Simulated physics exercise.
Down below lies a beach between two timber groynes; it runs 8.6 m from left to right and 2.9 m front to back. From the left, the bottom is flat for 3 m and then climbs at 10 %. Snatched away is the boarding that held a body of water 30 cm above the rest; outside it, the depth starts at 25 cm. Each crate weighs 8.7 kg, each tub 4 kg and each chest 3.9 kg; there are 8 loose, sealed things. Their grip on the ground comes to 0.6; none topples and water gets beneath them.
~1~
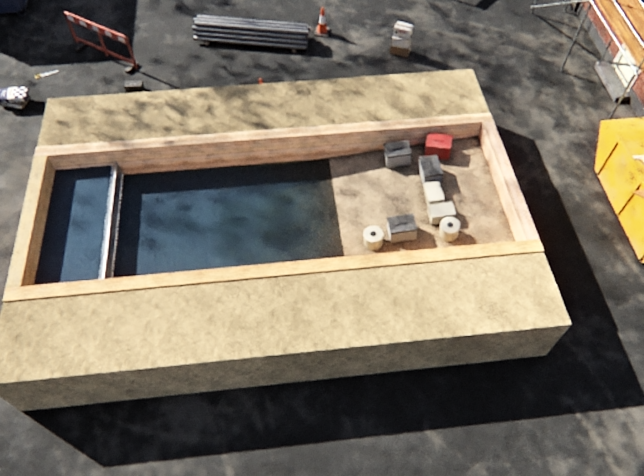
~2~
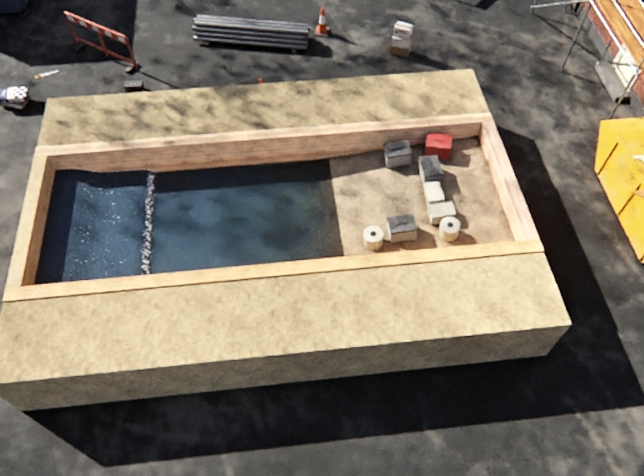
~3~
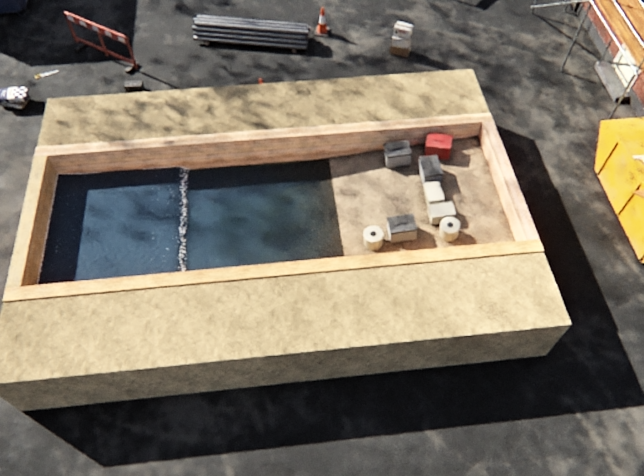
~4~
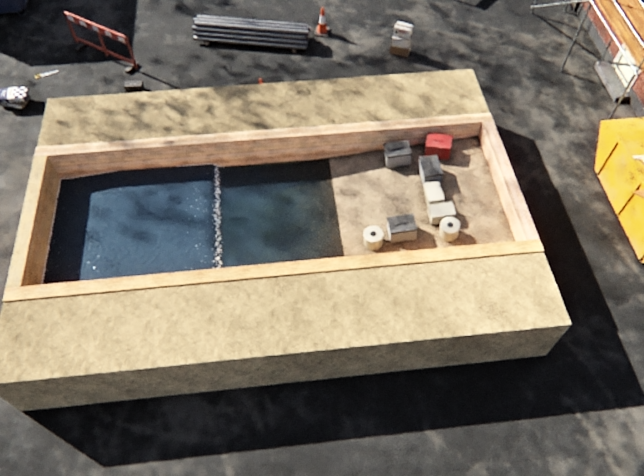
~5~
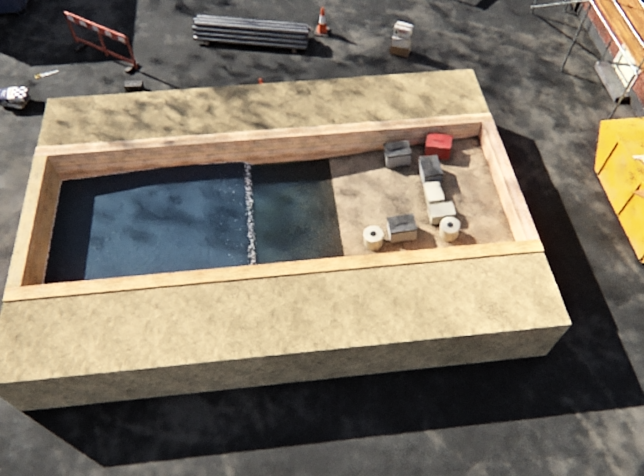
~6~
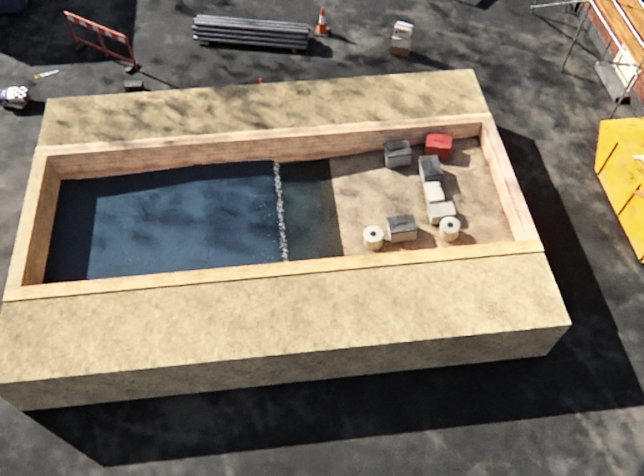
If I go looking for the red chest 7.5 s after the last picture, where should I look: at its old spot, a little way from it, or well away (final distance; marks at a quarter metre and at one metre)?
Look well away.
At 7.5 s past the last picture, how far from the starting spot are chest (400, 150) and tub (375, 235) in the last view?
One is off by 350 cm, the other by 250 cm, in the order asked.
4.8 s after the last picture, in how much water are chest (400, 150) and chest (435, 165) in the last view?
6 and 2 cm.
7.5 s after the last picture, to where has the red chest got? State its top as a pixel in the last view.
(302, 165).
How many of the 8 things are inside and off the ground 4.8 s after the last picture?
At that instant the tally stands at 4.
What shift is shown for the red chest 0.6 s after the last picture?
Around 0 centimetres.
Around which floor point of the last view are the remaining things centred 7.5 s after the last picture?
Around (355, 213).
Then, 0.6 s after the last picture the red chest is near (441, 140), 0.0 m from its start, aground; 0 afloat.
Then, 2.5 s after the last picture the red chest is near (449, 139), 0.2 m from its start, aground; 3 afloat.
Then, 4.8 s after the last picture the red chest is near (408, 147), 0.7 m from its start, afloat; 4 afloat.
Then, 7.5 s after the last picture the red chest is near (302, 165), 2.8 m from its start, afloat; 4 afloat.
